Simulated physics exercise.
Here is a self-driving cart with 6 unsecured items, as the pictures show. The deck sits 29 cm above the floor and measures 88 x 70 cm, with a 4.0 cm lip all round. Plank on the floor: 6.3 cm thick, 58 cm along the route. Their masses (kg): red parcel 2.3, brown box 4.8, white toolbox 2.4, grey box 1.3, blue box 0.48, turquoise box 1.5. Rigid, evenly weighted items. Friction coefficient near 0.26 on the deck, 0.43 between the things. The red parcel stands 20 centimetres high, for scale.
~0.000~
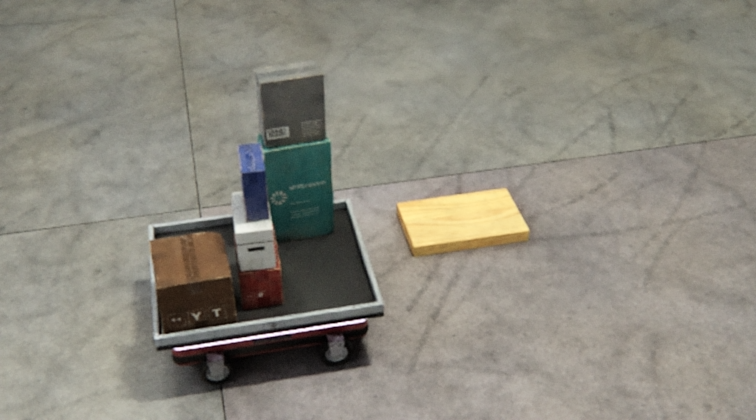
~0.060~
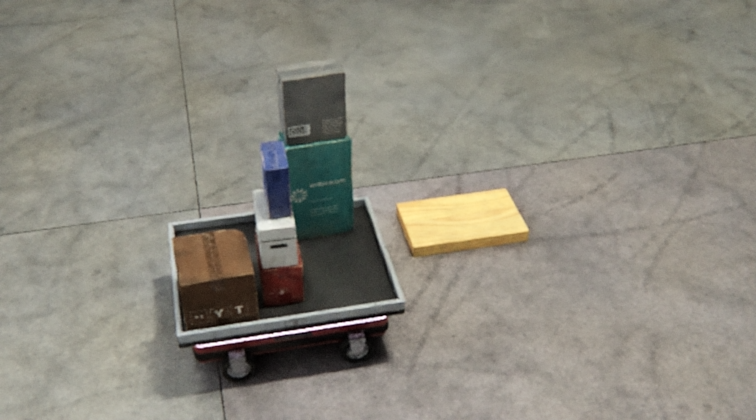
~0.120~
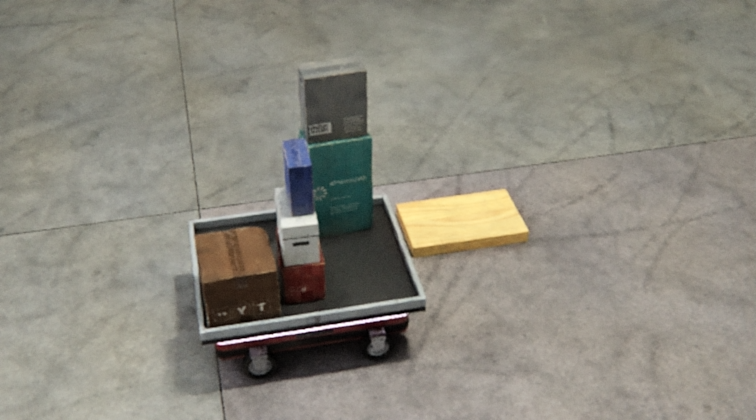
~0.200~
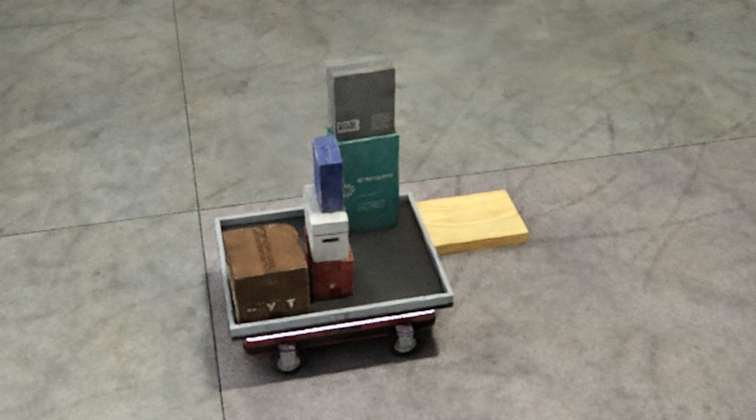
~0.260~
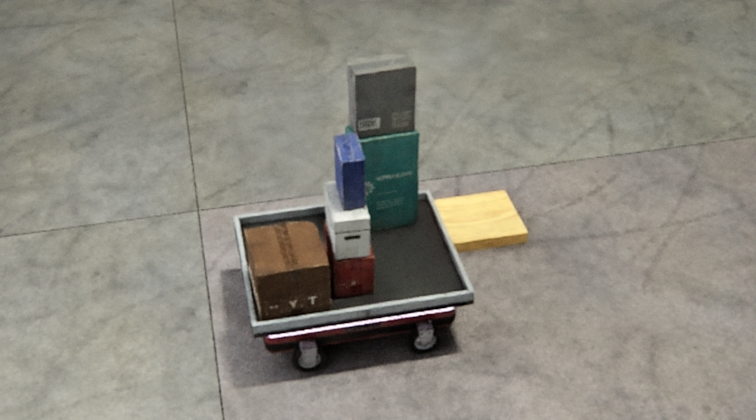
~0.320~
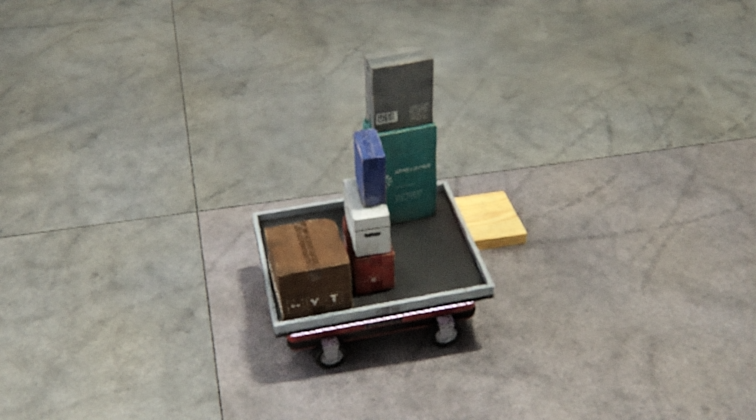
In the video, a wheeled cart carrying brown, red, white, blue, turquoise and grey boxes rolls steadily to the right across a grey floor, passing in front of a flat wooden plank and gradually hiding part of it from view.
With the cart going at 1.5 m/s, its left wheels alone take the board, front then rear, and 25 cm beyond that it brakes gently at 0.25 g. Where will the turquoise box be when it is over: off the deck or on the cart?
The turquoise box will be on the cart.
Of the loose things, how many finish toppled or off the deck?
In all, 3.
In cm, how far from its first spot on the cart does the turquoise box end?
I'd put it at about 10 centimetres.
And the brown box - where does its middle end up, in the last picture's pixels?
Its centre ends close to (719, 212) in the last view.
Around 0.52 s, 78 cm covered; turquoise box at 18° to upright near (459, 136); grey box at 19° to upright; blue box at 9° to upright.
Around 0.82 s, 123 cm covered; turquoise box at 60° to upright near (558, 165); grey box at 68° to upright; blue box at 54° to upright.
Around 1.12 s, 168 cm covered; blue box now off the deck; turquoise box on its side near (646, 169); grey box on its side.
Around 1.42 s, 208 cm covered; turquoise box on its side near (724, 149); grey box on its side; white toolbox shifted 15 cm.
Finally (2.3 s), off the deck, blue box; on their side or leaning hard on the cart, grey box and turquoise box; not toppled but over 10 cm from the start, white toolbox; the other 2 still in place (within 10 cm).
